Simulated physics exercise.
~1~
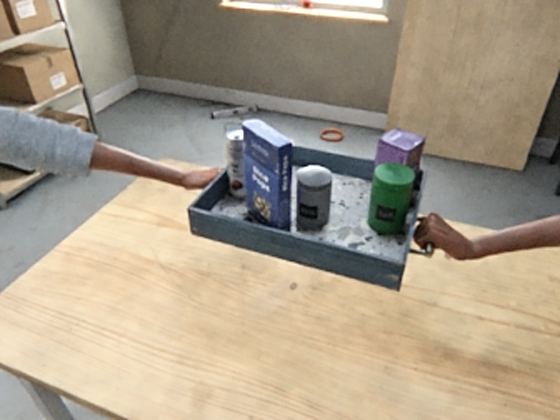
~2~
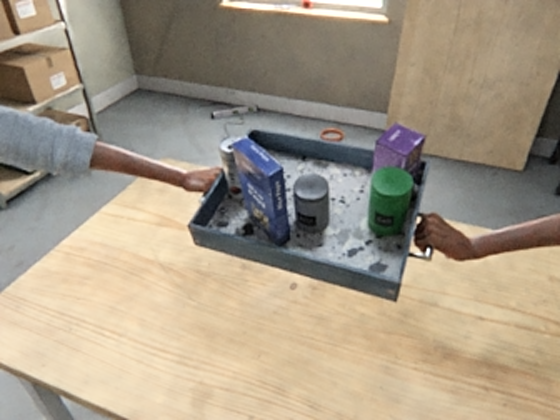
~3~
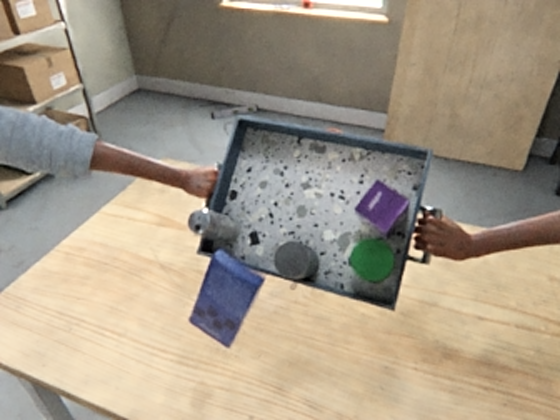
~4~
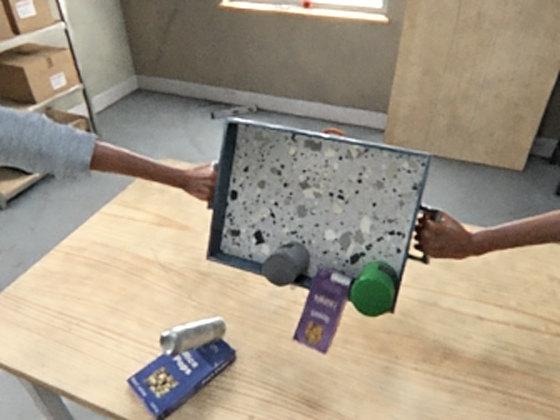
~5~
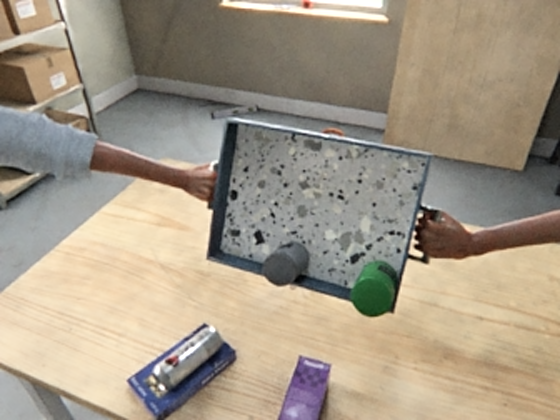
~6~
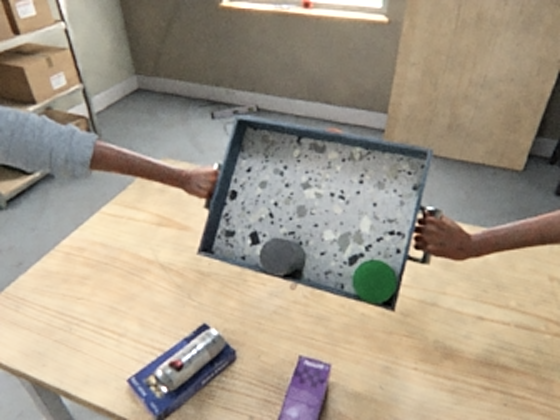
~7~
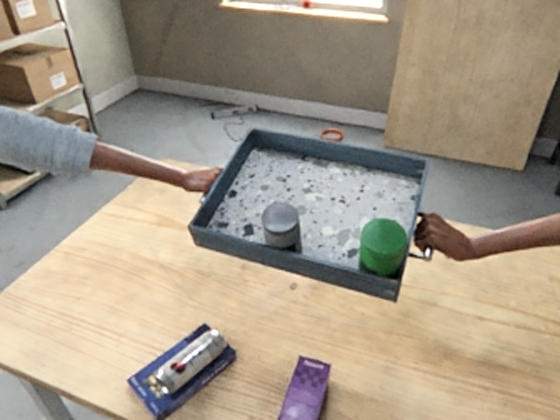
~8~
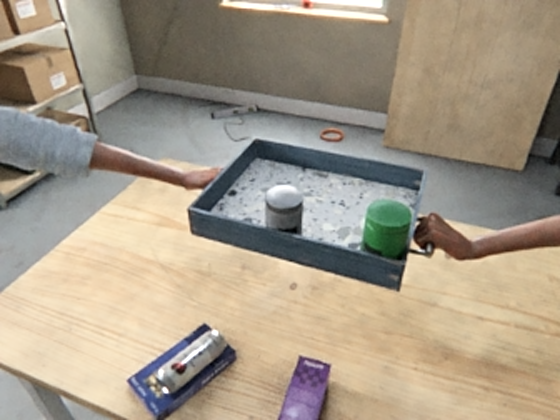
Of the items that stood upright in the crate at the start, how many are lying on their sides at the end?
Three of them end up lying on their sides, namely the blue packet, the white can and the purple carton.
